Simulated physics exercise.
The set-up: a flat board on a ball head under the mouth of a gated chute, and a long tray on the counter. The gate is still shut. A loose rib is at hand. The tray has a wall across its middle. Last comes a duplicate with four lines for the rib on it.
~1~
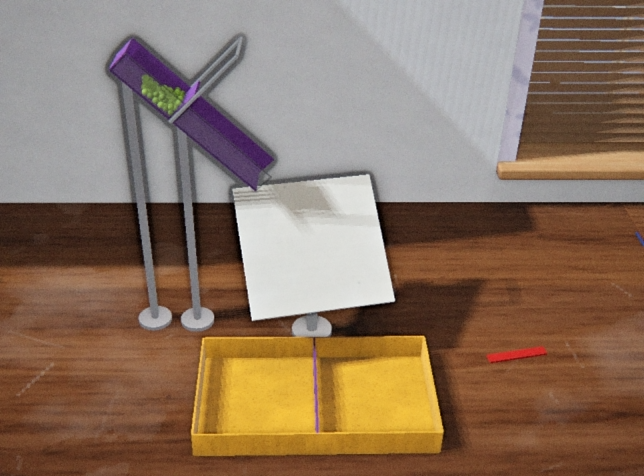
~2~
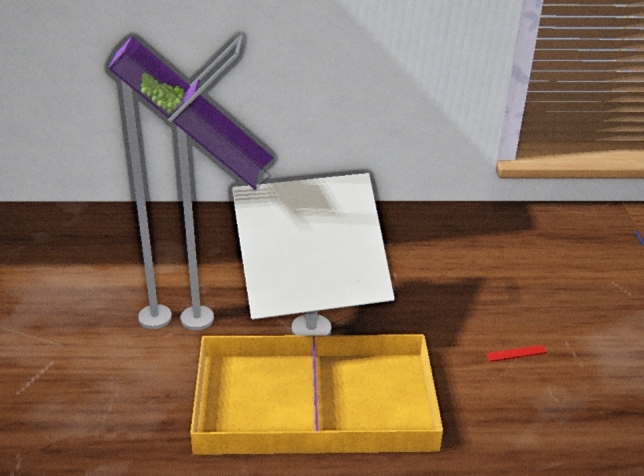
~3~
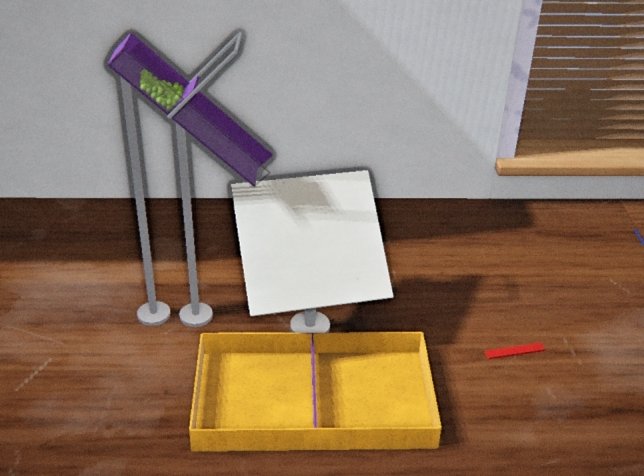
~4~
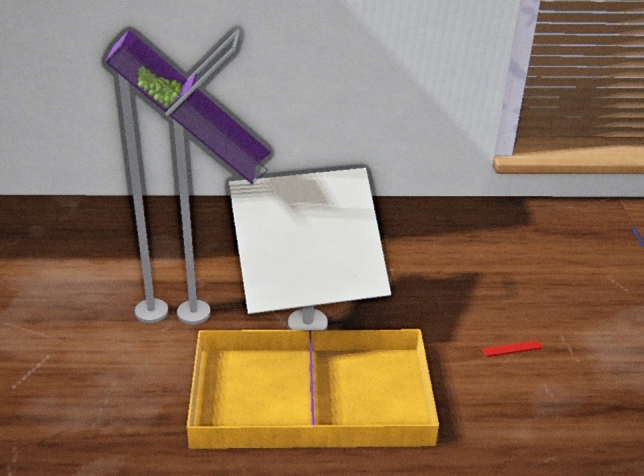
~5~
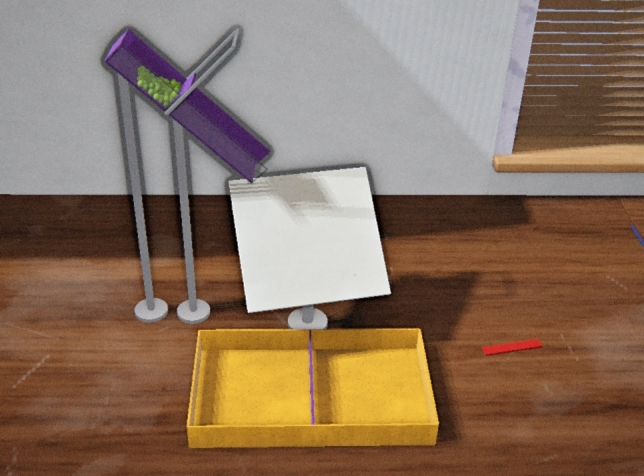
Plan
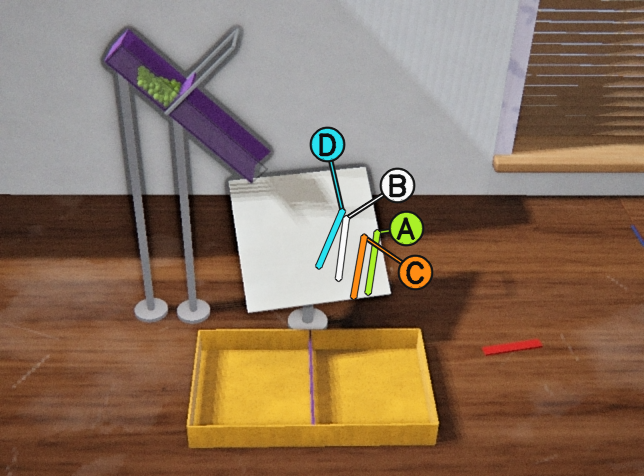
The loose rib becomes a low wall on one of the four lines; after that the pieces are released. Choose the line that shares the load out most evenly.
D beats the others.
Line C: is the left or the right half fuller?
More lands on the right.
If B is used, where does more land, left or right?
More lands on the right.
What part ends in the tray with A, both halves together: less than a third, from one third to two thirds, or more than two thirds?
It is more than two thirds.
On the marked copy, line A from (377, 232) to (368, 292); line B from (346, 218) to (338, 278); line C from (364, 237) to (353, 296); line D from (342, 211) to (318, 265).
With A, of what is caught, only a few in the left half, all but a few in the right.
With B, of what is caught, a small share in the left half, all but a few in the right.
With C, of what is caught, only a few in the left half, all but a few in the right.
With D, of what is caught, close to two thirds in the left half, close to a third in the right.
